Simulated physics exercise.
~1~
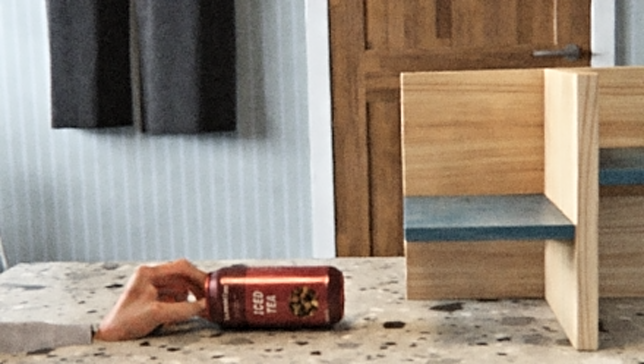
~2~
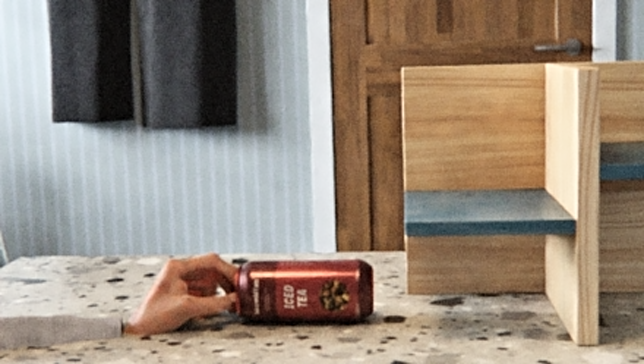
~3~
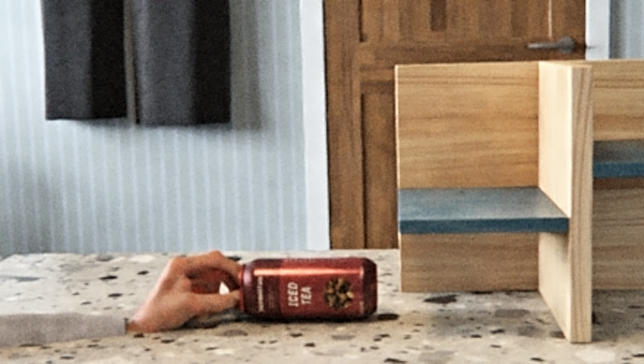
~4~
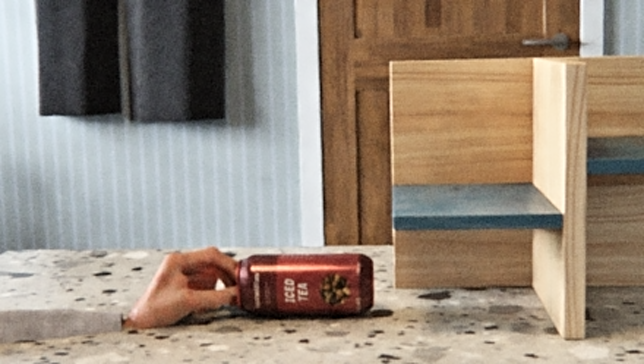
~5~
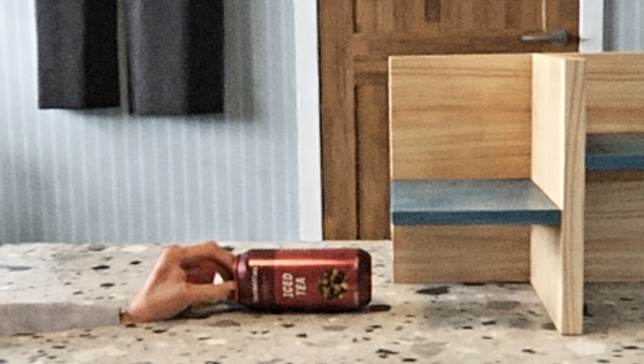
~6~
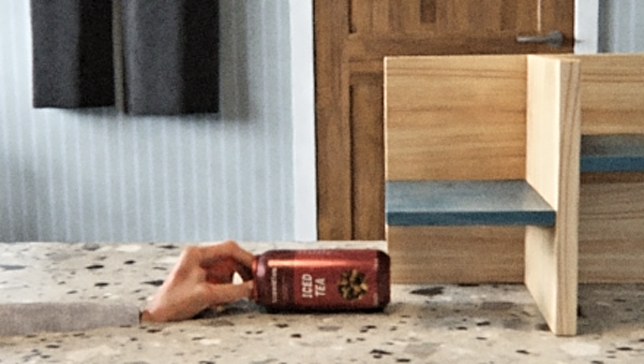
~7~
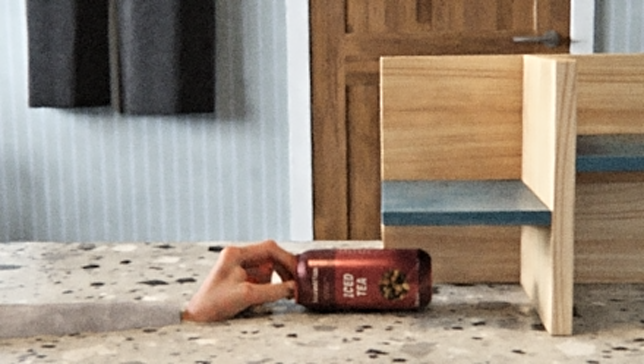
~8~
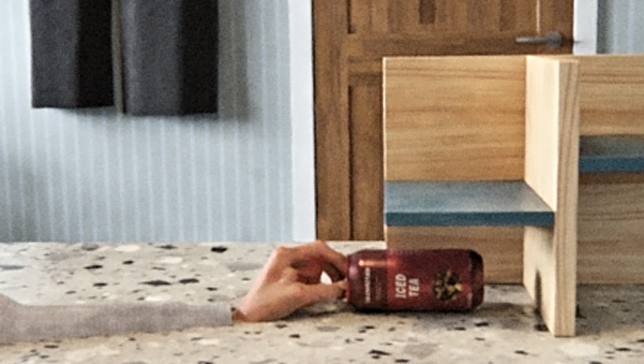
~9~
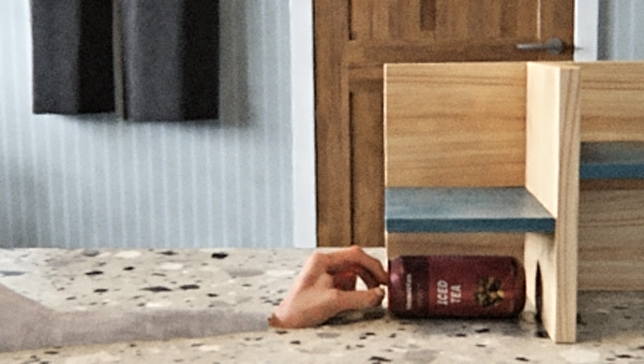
In the video, a hand slides a red iced tea can lying on its side rightward across a speckled countertop, pausing briefly before pushing it toward a wooden shelf unit. The can passes beneath the low blue shelf and ends up under it, with the hand just behind.
